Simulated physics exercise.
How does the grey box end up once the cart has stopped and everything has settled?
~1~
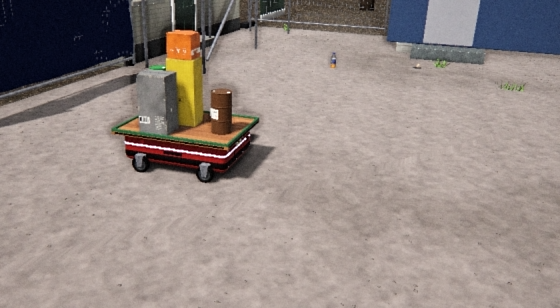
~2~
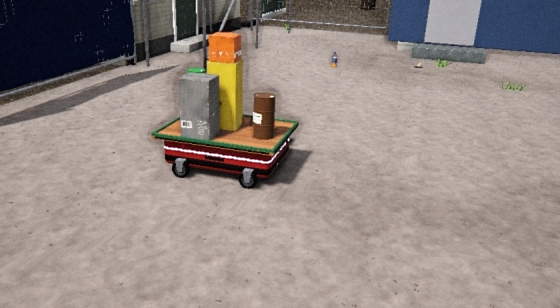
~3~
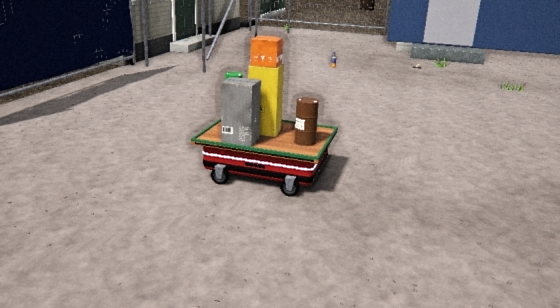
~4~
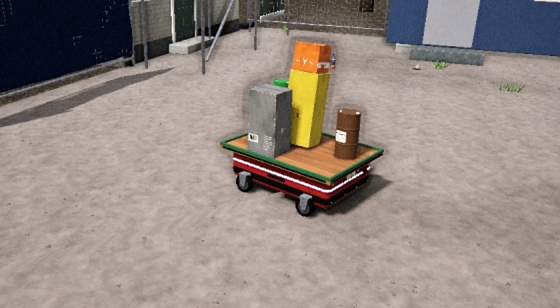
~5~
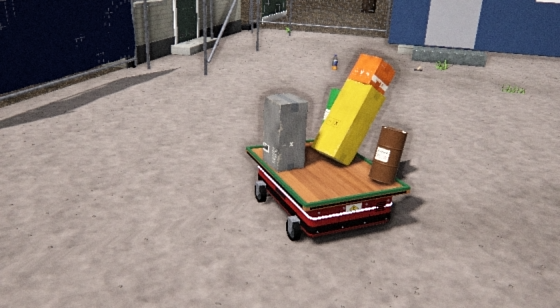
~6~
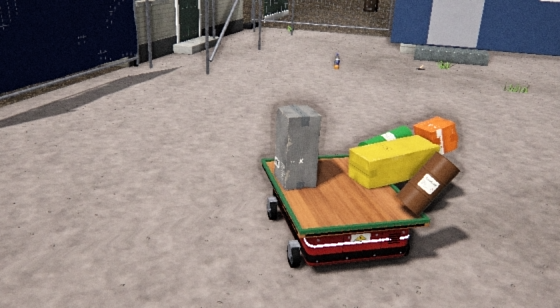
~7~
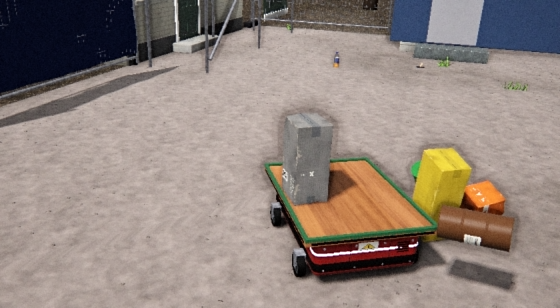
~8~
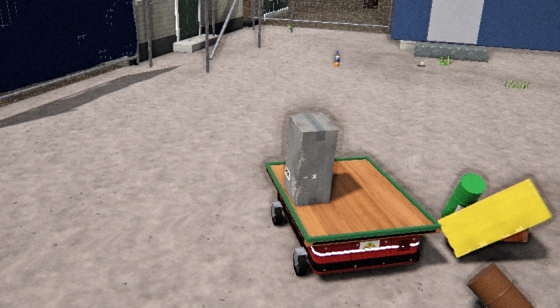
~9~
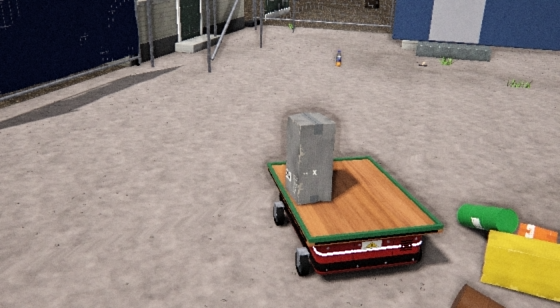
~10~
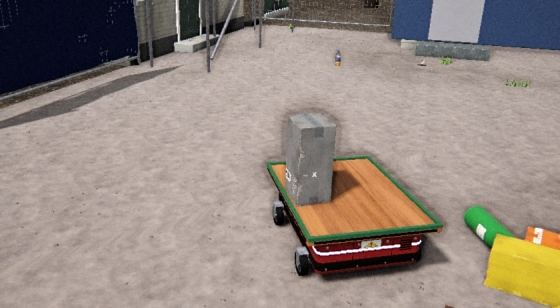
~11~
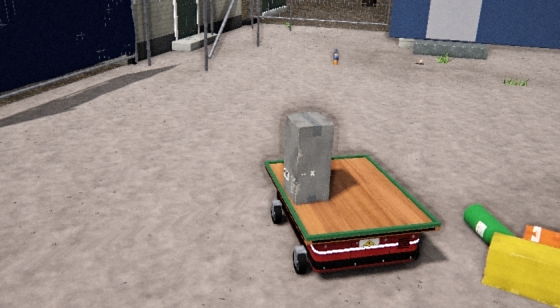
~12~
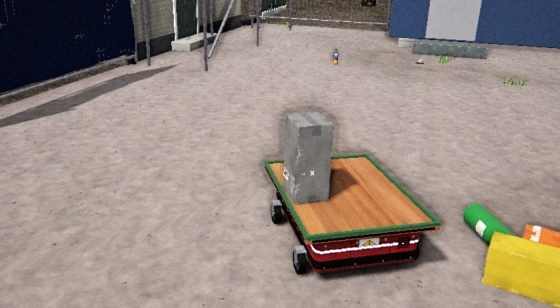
It is still standing upright on the cart's deck, while the other boxes and canisters have fallen off.
